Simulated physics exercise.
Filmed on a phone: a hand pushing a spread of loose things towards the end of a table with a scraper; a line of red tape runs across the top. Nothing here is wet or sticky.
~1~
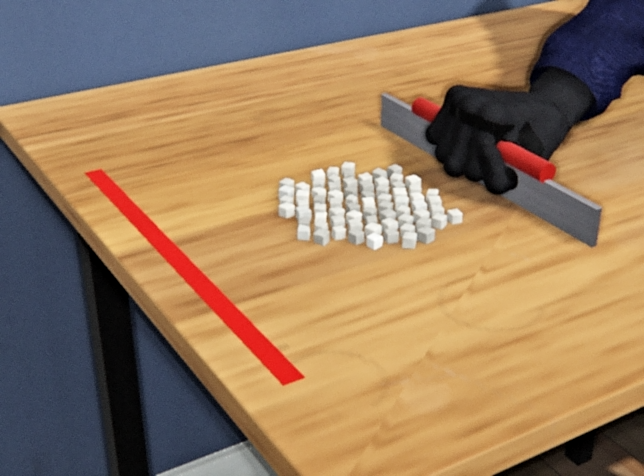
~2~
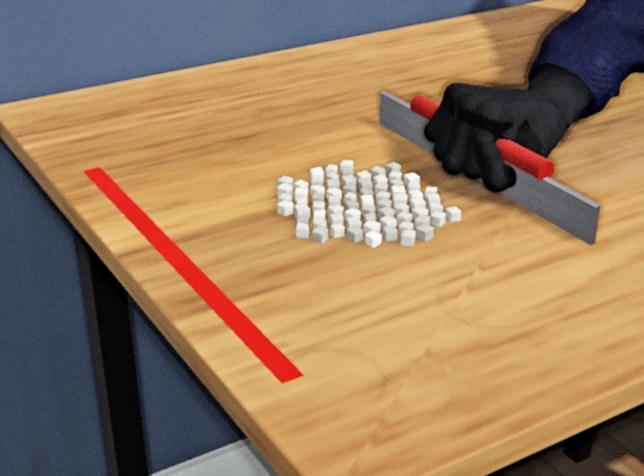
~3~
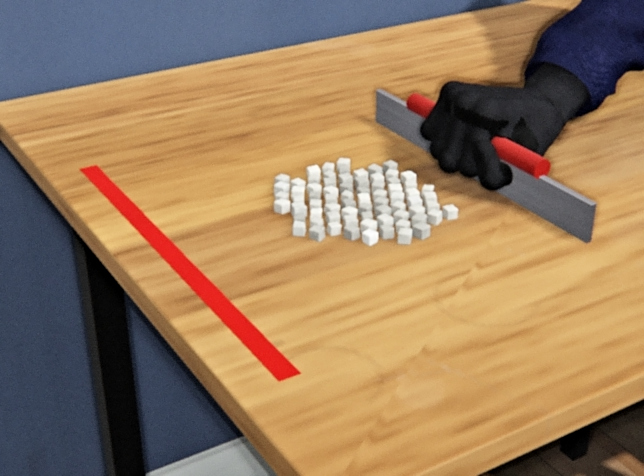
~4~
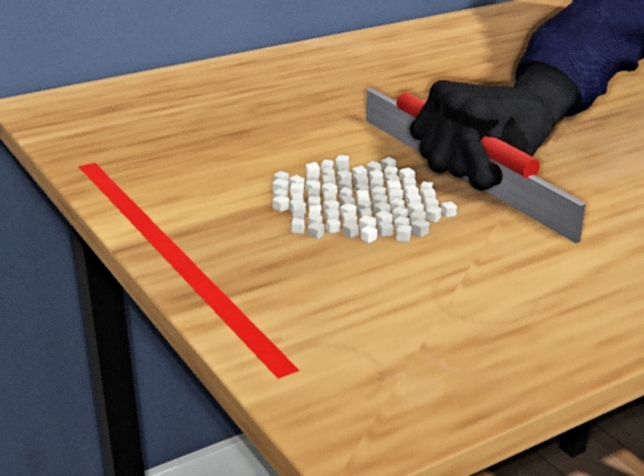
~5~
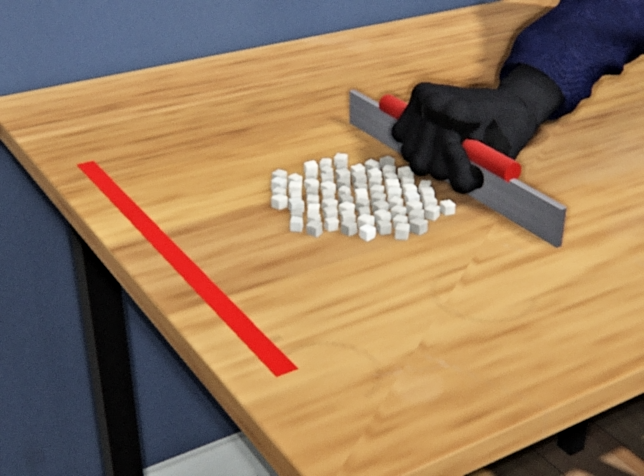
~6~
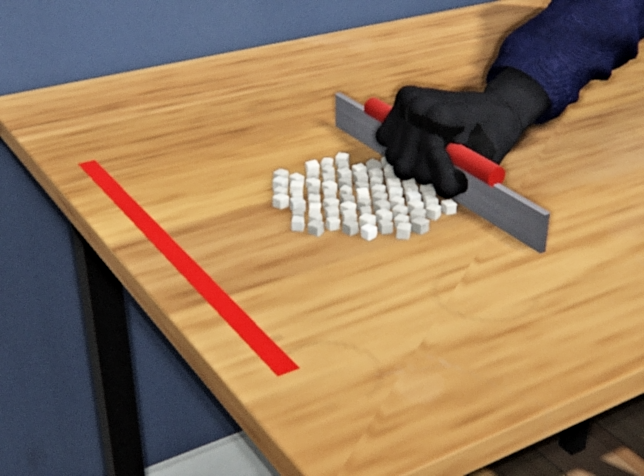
Black-gloved hand holding a red-handled scraper still, then sliding it slowly left to a patch of white cubes on a wooden table.
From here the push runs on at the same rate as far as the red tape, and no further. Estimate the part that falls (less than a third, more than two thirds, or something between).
The part that falls is from one third to two thirds.
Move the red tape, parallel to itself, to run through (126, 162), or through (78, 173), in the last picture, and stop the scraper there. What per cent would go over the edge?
In turn 10 and 80 in a hundred.
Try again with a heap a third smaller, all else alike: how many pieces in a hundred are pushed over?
Close to 60 per cent.
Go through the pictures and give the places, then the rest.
Scraper (580, 216), at rest; red tape (100, 179), about two fingers from the edge; edge at (132, 276); the heap (369, 205), sugar cubes, in the first picture.
Scraper (578, 214), at rest, in the second picture.
Scraper (574, 212), at rest; the heap (364, 201), in the third picture.
Scraper (564, 212), in the fourth picture.
Scraper (545, 216); the heap (361, 196), in the fifth picture.
Scraper (528, 221); red tape (94, 170); edge at (126, 268); the heap (363, 196), in the sixth picture.
Just after the last frame, scraper still moving, near (301, 179); heap all on the table, its front near (196, 220).
A moment on, scraper stopped at the red tape; heap roughly half over the edge.
When it is over, scraper stopped at the red tape; heap roughly half over the edge.
